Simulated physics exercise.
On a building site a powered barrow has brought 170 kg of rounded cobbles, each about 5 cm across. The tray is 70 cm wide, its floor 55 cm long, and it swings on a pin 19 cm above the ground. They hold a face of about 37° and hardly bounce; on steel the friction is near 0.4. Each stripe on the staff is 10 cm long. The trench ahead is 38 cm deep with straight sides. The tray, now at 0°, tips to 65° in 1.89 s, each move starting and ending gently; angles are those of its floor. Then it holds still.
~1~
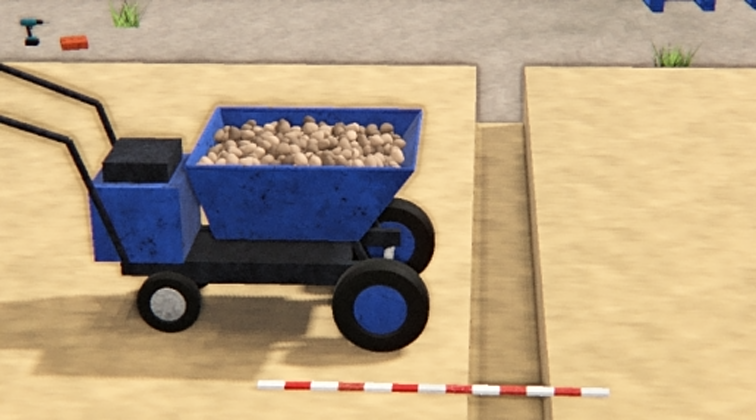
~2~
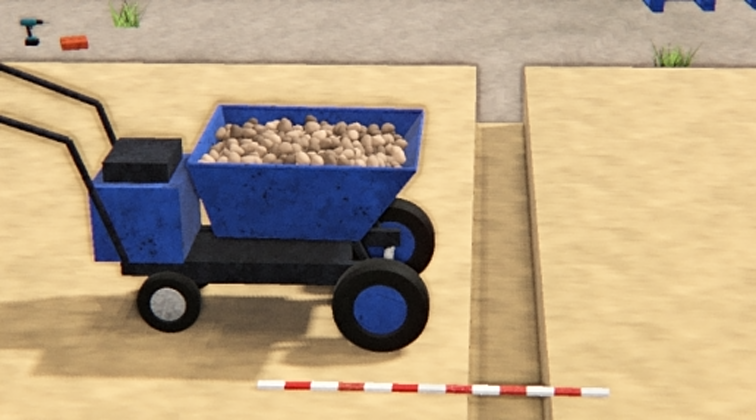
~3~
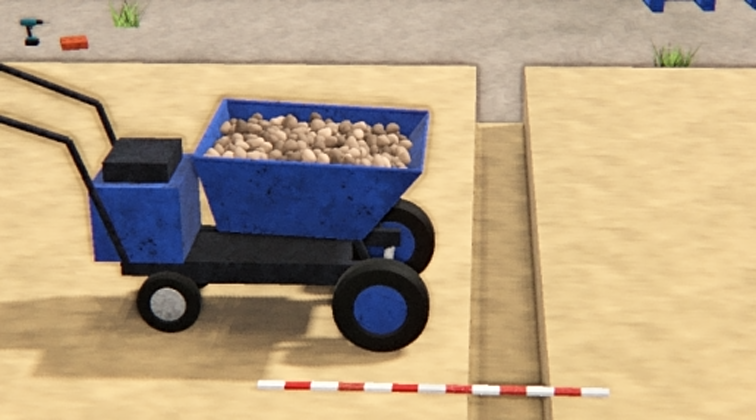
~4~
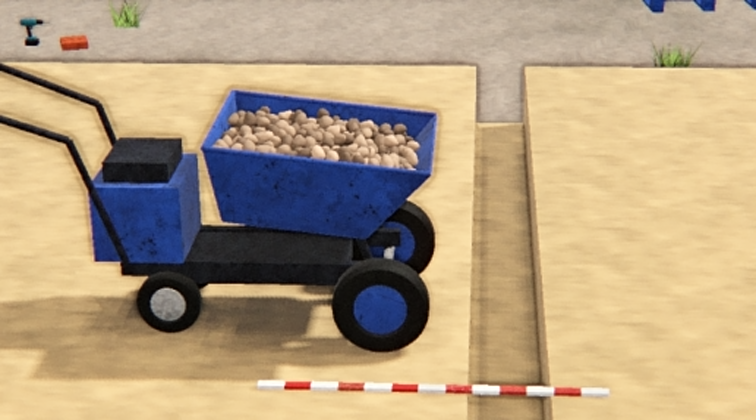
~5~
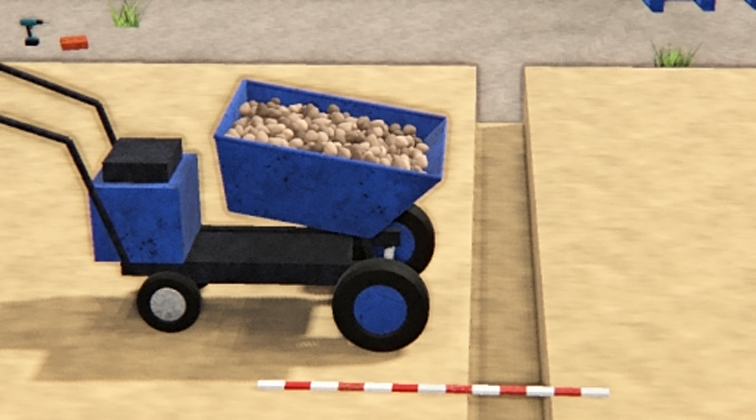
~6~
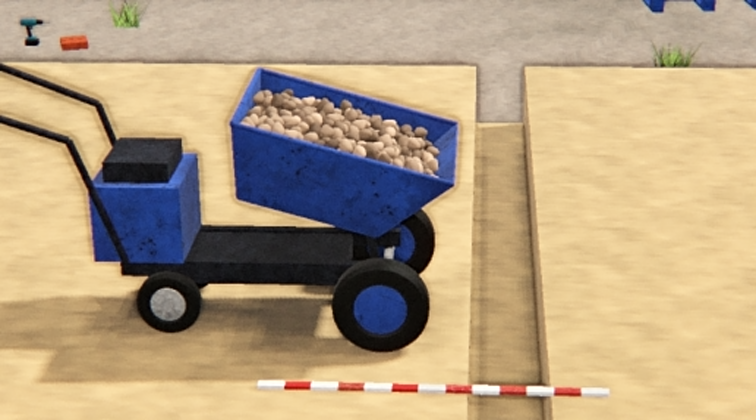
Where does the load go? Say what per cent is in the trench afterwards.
Some 32 per cent of it.
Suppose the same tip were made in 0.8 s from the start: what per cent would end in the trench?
It would be near 20 per cent.
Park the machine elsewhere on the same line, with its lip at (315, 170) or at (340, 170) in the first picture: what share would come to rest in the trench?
About 80 and 80 per cent.
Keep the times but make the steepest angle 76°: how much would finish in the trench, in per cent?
In that case some 30 per cent.
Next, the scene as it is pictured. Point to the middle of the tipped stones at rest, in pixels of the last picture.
Around (577, 314).
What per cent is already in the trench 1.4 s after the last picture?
Some 0 per cent.
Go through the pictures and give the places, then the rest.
In the first frame, the tray is at 0°, its lip at (414, 170); the top of the load is at (282, 133).
In the second frame, lip at (416, 171), floor tilted 1°, highest stones at (284, 132).
In the third frame, lip at (421, 172), floor tilted 3°, highest stones at (282, 128).
In the fourth frame, the tray is at 6°, its lip at (430, 175); the top of the load is at (273, 121).
In the fifth frame, the tray is at 10°, its lip at (441, 179); the top of the load is at (277, 113).
In the sixth frame, lip at (454, 185), floor tilted 15°, highest stones at (281, 103).
Then, 0.8 s after the last picture the floor is at 55°, 99 % in the tray, 1 % in the trench; the foremost stones are at (542, 251).
Then, 1.4 s after the last picture the floor is at 65°, 64 % in the tray, 2 % in the trench, 34 % past the trench; the foremost stones are at (676, 317).
Then, 1.7 s after the last picture the floor is at 65°, 44 % in the tray, 5 % in the trench, 51 % past the trench; the foremost stones are at (754, 309).
Then, 3.7 s after the last picture the floor is at 65°, 13 % in the tray, 32 % in the trench, 55 % past the trench; the foremost stones are past the picture's edge.
